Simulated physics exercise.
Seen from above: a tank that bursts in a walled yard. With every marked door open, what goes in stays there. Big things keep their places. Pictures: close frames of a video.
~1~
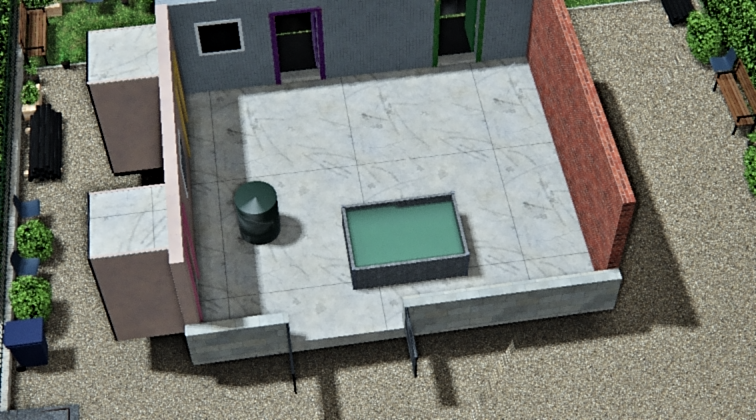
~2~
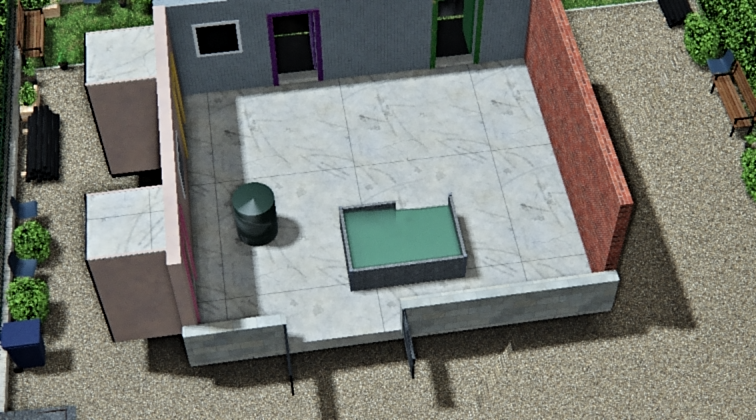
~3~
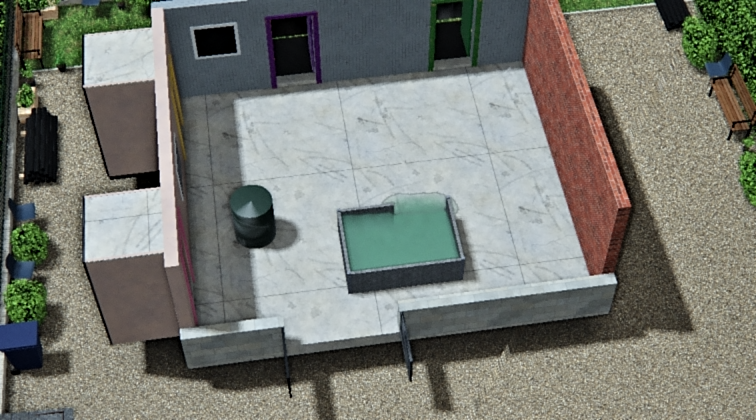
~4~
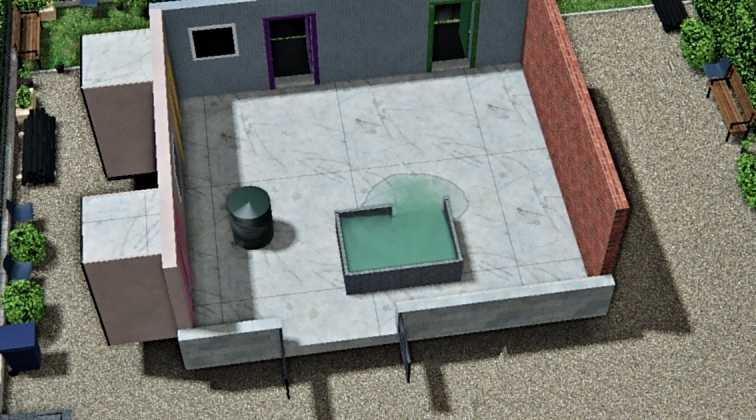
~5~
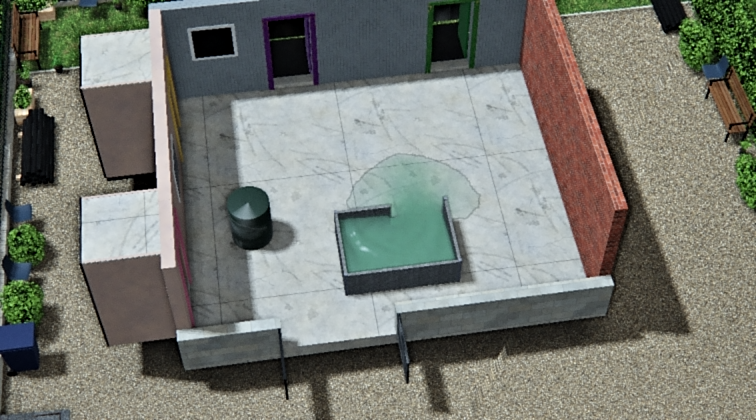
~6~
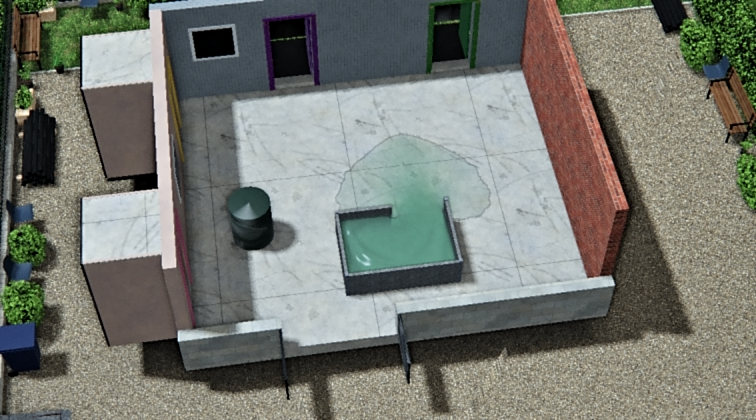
We see a walled yard from above, with a dark green barrel left of an open tank of green water; part of the tank's far wall gives way, and water pours out, spreading across the pale floor toward the doorways.
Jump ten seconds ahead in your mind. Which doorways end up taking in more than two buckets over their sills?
Outcome: The purple door will let in an allowed amount; the yellow door will let in too much; the pink door will let in an allowed amount; the green door will let in too much.
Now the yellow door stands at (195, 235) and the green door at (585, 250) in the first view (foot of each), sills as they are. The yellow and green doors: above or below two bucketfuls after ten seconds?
What happens next: The yellow one falls below the limit, and the green one falls below the limit.
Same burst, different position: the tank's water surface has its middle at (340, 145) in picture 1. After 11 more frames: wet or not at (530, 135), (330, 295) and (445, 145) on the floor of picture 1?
First spot bare, second bare, third bare.
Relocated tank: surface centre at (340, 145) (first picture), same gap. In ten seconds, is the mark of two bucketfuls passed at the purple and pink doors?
I'd say the purple one runs past the limit and the pink one remains below.
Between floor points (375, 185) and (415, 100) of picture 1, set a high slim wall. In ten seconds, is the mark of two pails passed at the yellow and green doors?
Well, the yellow one doesn't get there, but the green one gets past it.
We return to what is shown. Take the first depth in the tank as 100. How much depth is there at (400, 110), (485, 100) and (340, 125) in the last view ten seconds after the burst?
In order: About 8, 8 and 8 in a hundred.
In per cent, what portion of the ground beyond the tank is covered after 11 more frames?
Around 40 percent.
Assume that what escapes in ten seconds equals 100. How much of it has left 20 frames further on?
Near 45 %.
A moment on, water covers 25 % of the floor; the purple door not reached, the yellow door not reached, the pink door not reached, the green door not reached.
Next, water covers 40 % of the floor; the purple door wet at the sill, nothing in, the yellow door not reached, the pink door not reached, the green door under two buckets in.
Then, water covers 40 % of the floor; the purple door wet at the sill, nothing in, the yellow door not reached, the pink door not reached, the green door over two buckets in.
Later, water covers 50 % of the floor; the purple door under two buckets in, the yellow door under two buckets in, the pink door not reached, the green door far over two buckets in.
In the end, water covers 80 % of the floor; the purple door under two buckets in, the yellow door over two buckets in, the pink door wet at the sill, nothing in, the green door far over two buckets in.
